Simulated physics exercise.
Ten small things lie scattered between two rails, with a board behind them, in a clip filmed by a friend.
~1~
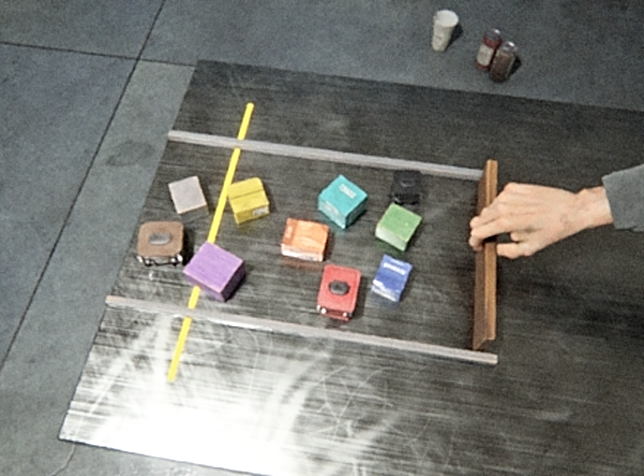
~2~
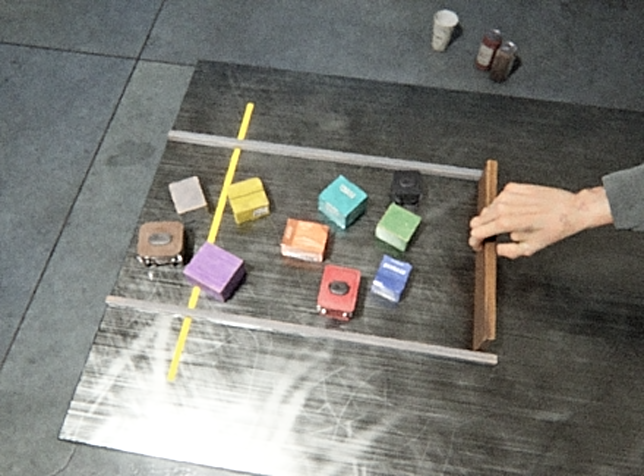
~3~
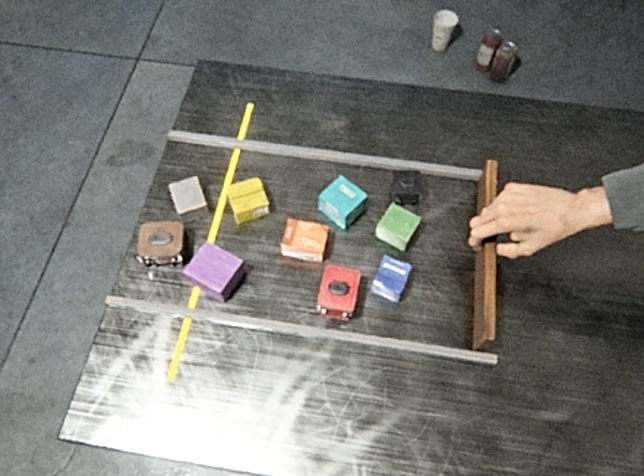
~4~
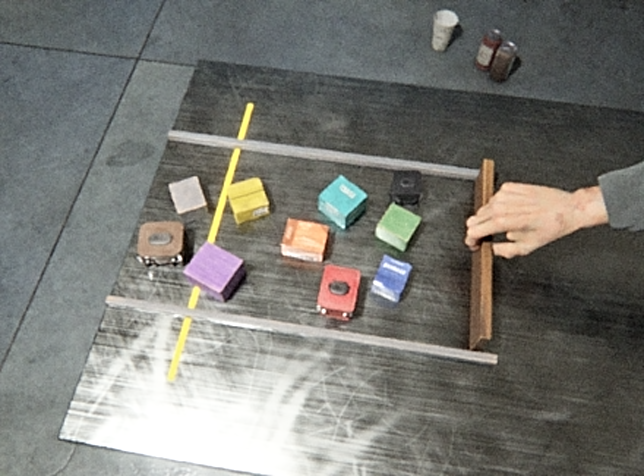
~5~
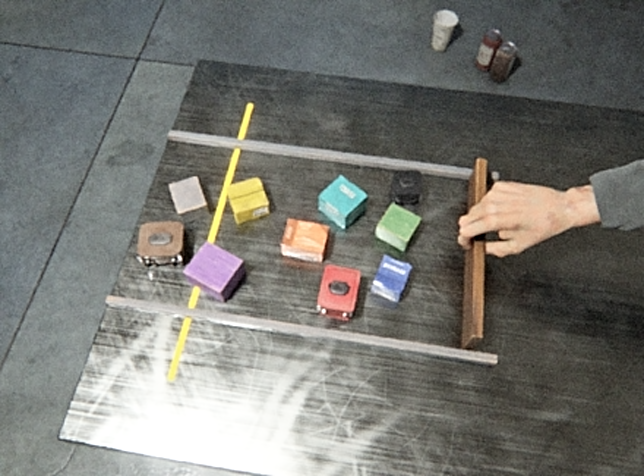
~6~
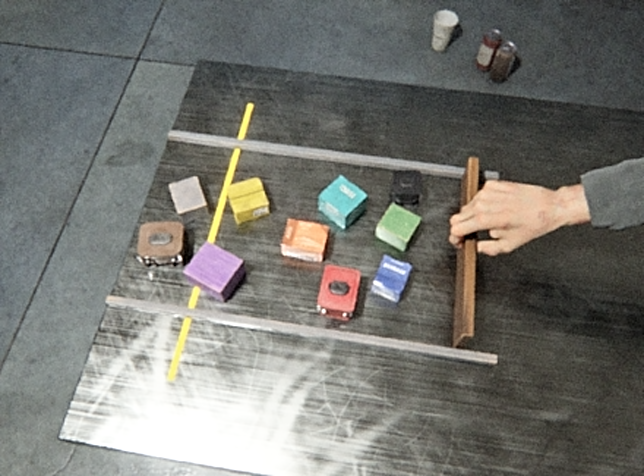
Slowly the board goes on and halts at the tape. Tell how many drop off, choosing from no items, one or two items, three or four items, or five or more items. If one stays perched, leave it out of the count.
Looks like the tally of pieces that topple off is one or two there.
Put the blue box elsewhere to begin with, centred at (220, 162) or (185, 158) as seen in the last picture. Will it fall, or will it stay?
First: Safe; second: Safe.
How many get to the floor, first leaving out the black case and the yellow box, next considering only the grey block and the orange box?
The count is 1 in one try and 1 in the other, in that order.
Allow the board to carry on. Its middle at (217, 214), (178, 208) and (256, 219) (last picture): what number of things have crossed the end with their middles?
Result per place: 2; 5; 0.
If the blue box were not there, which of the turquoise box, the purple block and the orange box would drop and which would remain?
The turquoise box remains - the purple block remains - the orange box remains.
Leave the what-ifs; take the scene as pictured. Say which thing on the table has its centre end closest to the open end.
Result: The purple block.
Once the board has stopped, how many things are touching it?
4.
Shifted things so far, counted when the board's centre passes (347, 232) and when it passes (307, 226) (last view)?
At the one place 6, at the other 7.
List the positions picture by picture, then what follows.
The first frame shows brown case (163, 244); grey block (189, 200); purple block (215, 271); board (486, 251); tape (216, 223).
The second frame shows grey block (190, 200); board (486, 251).
The third frame shows purple block (215, 272); red case (339, 293).
The fourth frame shows brown case (163, 244); yellow box (248, 201).
The fifth frame shows grey block (190, 200); orange box (306, 240).
The sixth frame shows brown case (163, 244); grey block (190, 200); purple block (215, 272); board (466, 248); tape (216, 223).
A little later, none off yet; brown case at rest near (163, 244); grey block at rest near (190, 200); purple block at rest near (215, 272).
When it is over, the number that fall off is one or two; down, grey block and brown case.
